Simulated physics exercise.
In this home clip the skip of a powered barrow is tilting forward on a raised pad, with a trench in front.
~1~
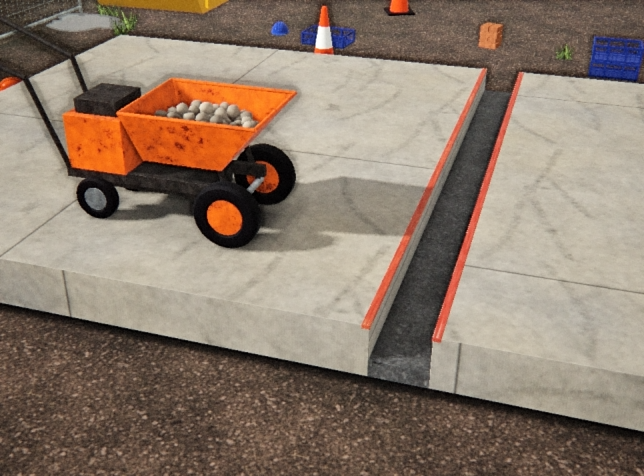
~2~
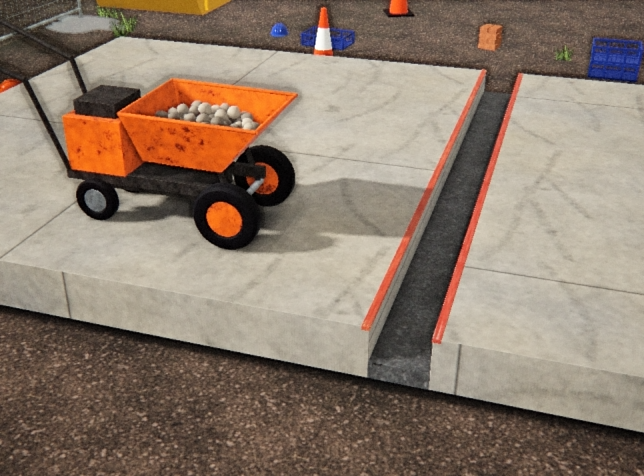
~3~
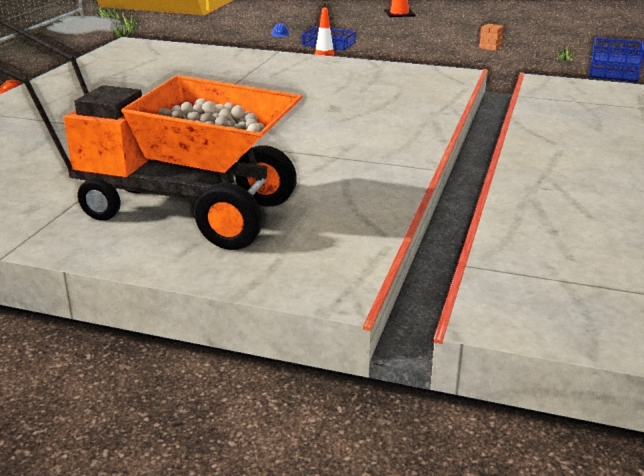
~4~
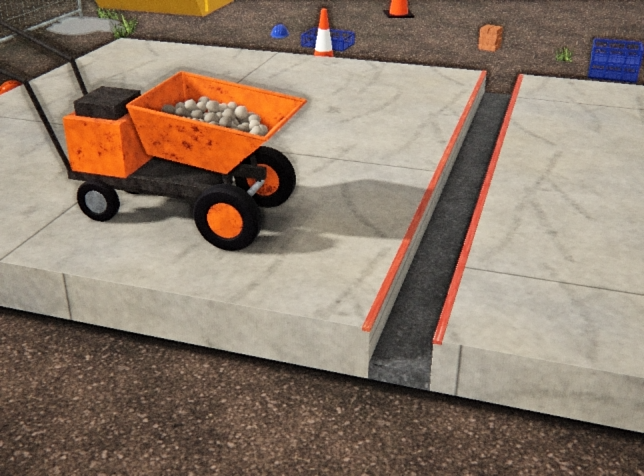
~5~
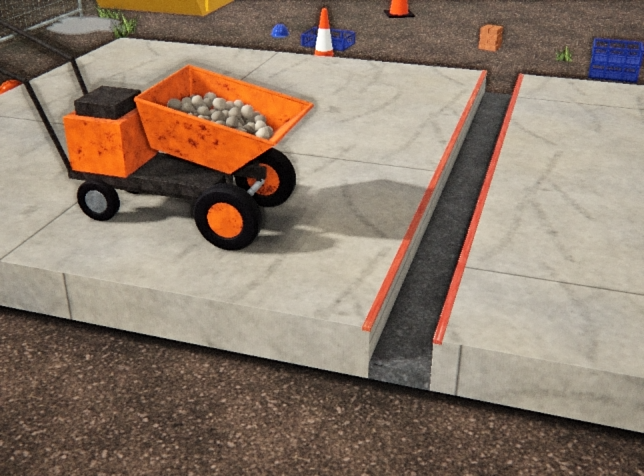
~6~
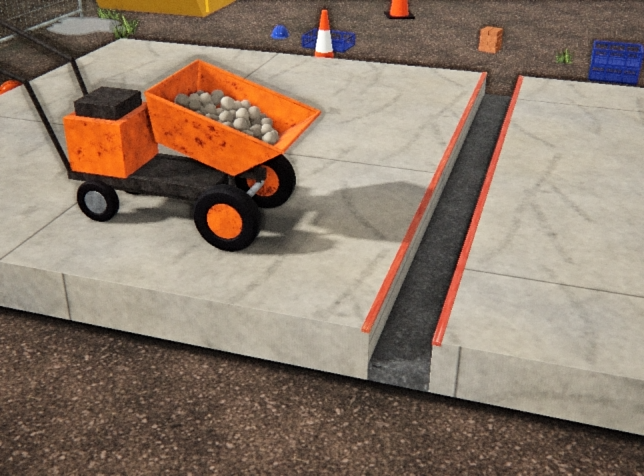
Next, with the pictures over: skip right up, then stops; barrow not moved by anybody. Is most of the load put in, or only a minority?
Largely missed.
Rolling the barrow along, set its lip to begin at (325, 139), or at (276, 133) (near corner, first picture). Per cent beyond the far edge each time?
Result: Try 1 = 0 %, try 2 = 0 %.
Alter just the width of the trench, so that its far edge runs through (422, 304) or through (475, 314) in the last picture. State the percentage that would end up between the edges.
You'd get 10 % in the first case and 20 % in the second.
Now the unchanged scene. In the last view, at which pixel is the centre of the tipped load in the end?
Roughly at pixel (376, 240).
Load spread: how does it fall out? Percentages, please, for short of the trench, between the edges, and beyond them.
Roughly, short 65 per cent, between 15 per cent and beyond 0 per cent.
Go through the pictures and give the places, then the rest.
The first frame shows lip of the skip at (255, 131), level; top of the load at (205, 120), river pebbles; first edge of the trench at (380, 294); far edge at (447, 305), the trench over half as wide as the skip, and about half as deep as wide.
The second frame shows lip of the skip at (256, 133), level; top of the load at (206, 122).
The third frame shows lip of the skip at (261, 135), tipped barely; top of the load at (194, 118).
The fourth frame shows lip of the skip at (266, 139), tipped a little; top of the load at (197, 116).
The fifth frame shows lip of the skip at (274, 144), tipped a little; top of the load at (203, 112).
The sixth frame shows lip of the skip at (282, 152), tipped clearly; top of the load at (211, 110); first edge of the trench at (380, 297); far edge at (447, 309).
Soon, skip tipped steeply; all in the skip.
A while on, skip tipped right over; most in the skip; about a quarter short of the trench; a stray few falling.
Towards the end, skip tipped right over; about a quarter in the skip; about two thirds short of the trench; a small part in or heaped over the trench.
Finally, skip tipped right over; about a quarter in the skip; about two thirds short of the trench; a small part in or heaped over the trench; none beyond it.
